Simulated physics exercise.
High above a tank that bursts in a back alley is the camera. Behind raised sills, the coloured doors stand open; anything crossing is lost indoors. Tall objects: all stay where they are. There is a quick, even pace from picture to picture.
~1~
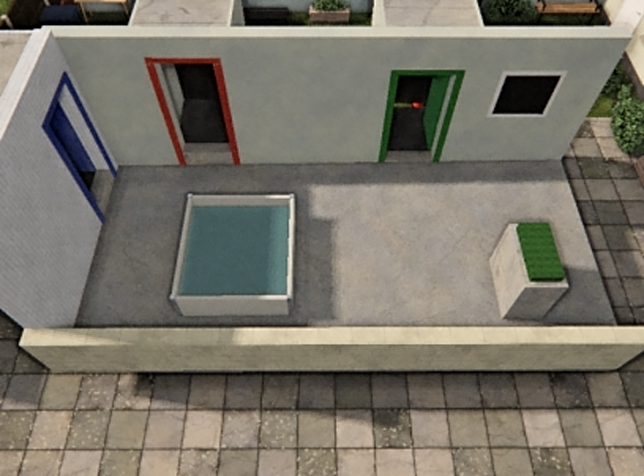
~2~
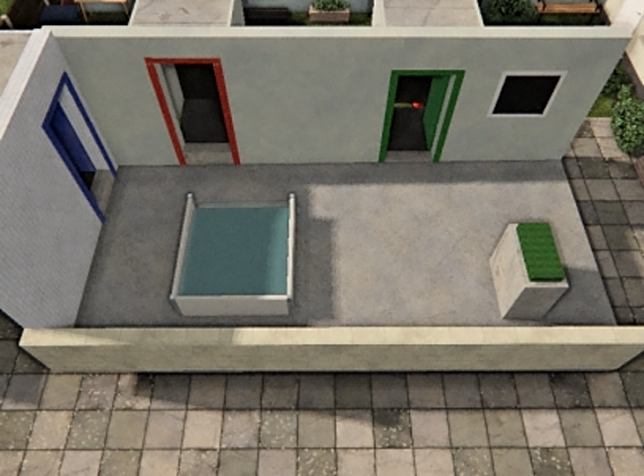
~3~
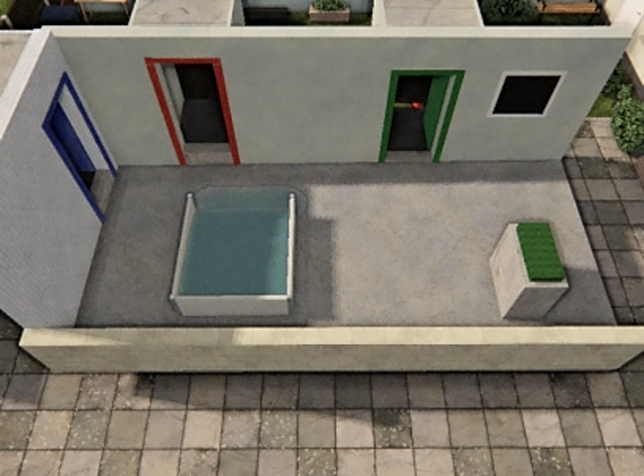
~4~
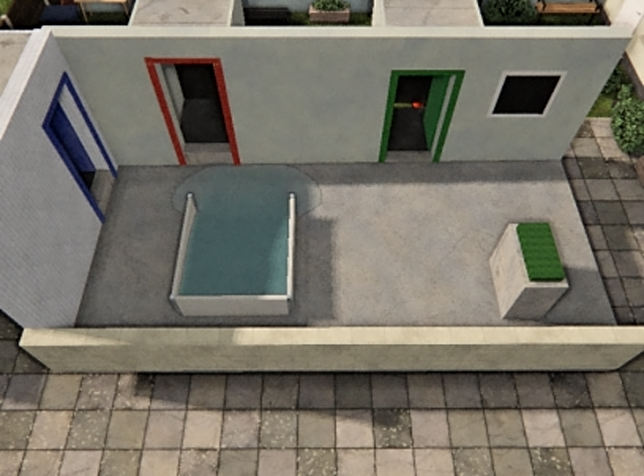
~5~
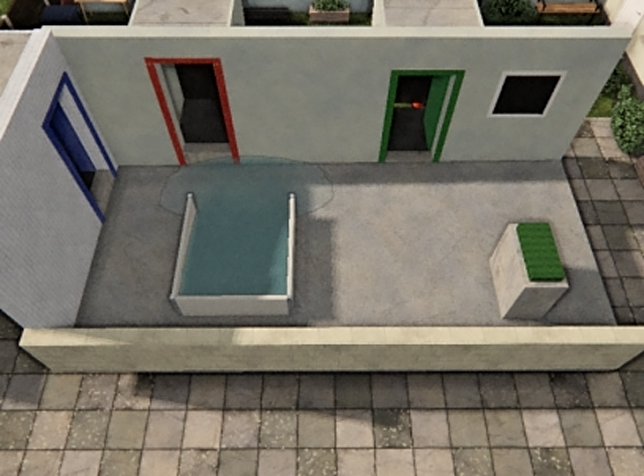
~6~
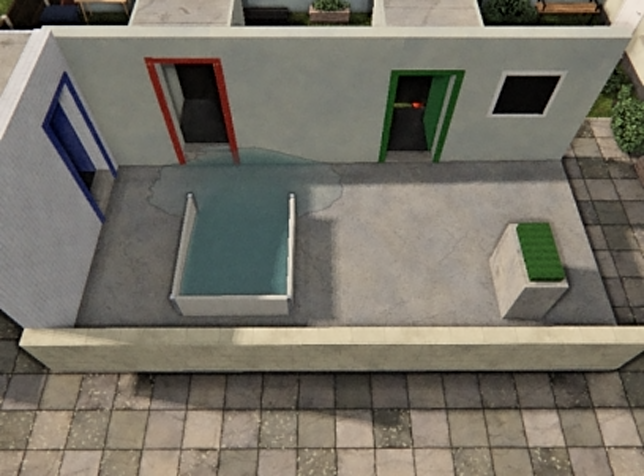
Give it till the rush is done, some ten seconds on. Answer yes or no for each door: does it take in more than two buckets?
Red door: No; green door: No; blue door: No.
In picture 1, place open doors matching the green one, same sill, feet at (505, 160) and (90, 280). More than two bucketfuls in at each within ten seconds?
First falls short, then tops the limit.
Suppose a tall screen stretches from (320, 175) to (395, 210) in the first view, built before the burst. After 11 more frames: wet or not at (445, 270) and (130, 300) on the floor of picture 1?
Unwetted; unwetted.
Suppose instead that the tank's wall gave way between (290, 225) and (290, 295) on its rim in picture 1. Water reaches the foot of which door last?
It's the blue-painted one.
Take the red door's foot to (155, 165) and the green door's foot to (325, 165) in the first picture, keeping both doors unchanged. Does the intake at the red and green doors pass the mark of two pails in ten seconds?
Result - red door does not reach it, green door crosses the line.
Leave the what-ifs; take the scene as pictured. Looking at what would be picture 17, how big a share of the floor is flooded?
Around 30 percent.
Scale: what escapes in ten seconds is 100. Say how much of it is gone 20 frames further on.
Near 5 in a hundred.
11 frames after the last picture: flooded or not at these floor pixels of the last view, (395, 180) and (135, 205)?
Same order as asked: Drenched, drenched.
A moment on, water covers 15 % of the floor; the red door under two buckets in, the green door not reached, the blue door not reached.
Next, water covers 30 % of the floor; the red door under two buckets in, the green door wet at the sill, nothing in, the blue door wet at the sill, nothing in.
Then, water covers 65 % of the floor; the red door under two buckets in, the green door under two buckets in, the blue door under two buckets in.
Later, water covers 85 % of the floor; the red door under two buckets in, the green door under two buckets in, the blue door under two buckets in.
In the end, water covers 85 % of the floor; the red door under two buckets in, the green door under two buckets in, the blue door under two buckets in.
